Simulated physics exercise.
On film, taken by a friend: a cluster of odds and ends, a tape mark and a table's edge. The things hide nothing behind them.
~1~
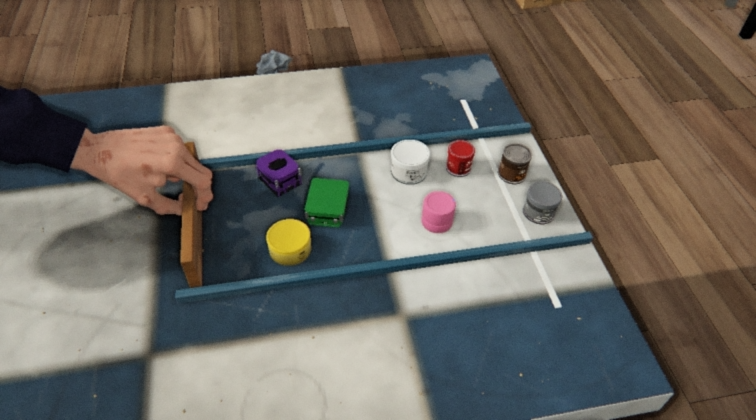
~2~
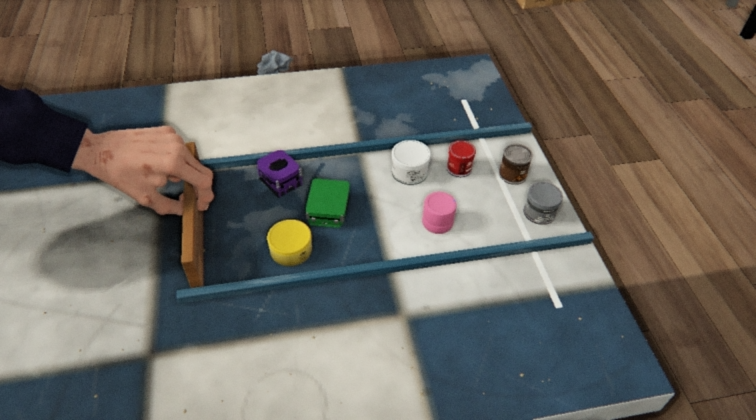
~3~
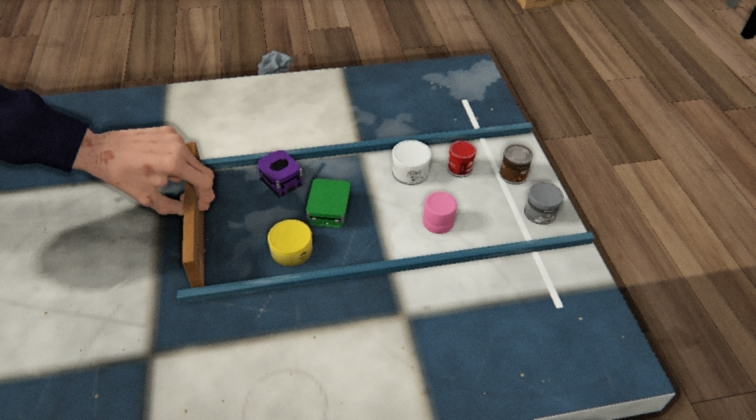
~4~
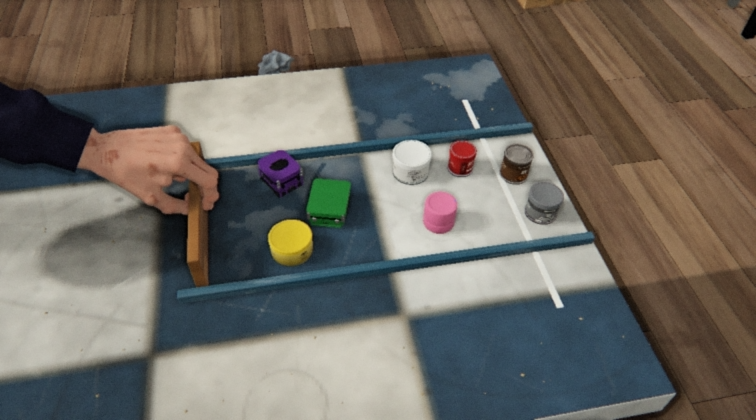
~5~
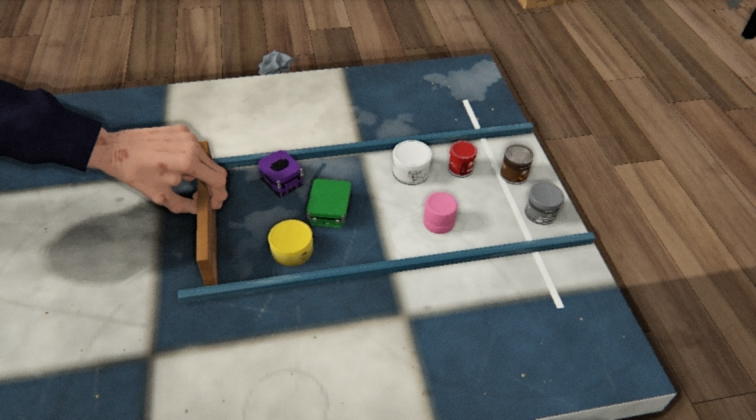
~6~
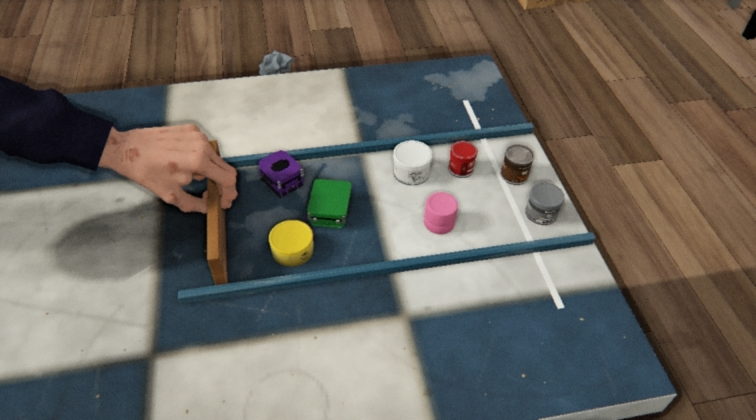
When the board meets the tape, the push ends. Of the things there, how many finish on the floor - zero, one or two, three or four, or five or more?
One or two finish on the floor.
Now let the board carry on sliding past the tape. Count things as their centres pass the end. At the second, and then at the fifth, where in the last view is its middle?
The middle is near (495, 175) first and near (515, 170) after.
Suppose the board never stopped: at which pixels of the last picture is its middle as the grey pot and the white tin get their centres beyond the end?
Approx. (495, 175) for the first, approx. (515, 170) for the second.
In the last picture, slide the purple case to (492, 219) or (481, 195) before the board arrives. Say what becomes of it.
At the first spot it remains in place, and at the second it remains in place.
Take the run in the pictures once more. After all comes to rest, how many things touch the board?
Number: 3.
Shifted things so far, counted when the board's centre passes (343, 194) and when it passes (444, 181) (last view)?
Counting first: 3, next 7.
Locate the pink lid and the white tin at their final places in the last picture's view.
The first ends close to (563, 191), the second close to (537, 143).
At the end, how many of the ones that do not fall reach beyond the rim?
It comes to 3.
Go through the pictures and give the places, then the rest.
In the first frame, grey pot (542, 203); brown pot (515, 164); red pot (460, 159); board (193, 212); tape (503, 188).
In the second frame, brown pot (515, 164); green case (328, 204).
In the third frame, red pot (461, 159); yellow tub (291, 243).
In the fourth frame, grey pot (544, 203); pink lid (440, 213).
In the fifth frame, brown pot (517, 164); purple case (281, 173).
In the sixth frame, grey pot (544, 204); brown pot (517, 164); red pot (463, 159); board (217, 210); tape (506, 188).
Soon after, none off yet; grey pot at rest near (544, 204); brown pot at rest near (517, 164); red pot at rest near (463, 159).
After that, none off yet; grey pot at rest near (544, 204); brown pot at rest near (517, 164); red pot displaced about its own width near (487, 158).
In the end, the number that fall off is one or two; gone, red pot and grey pot.
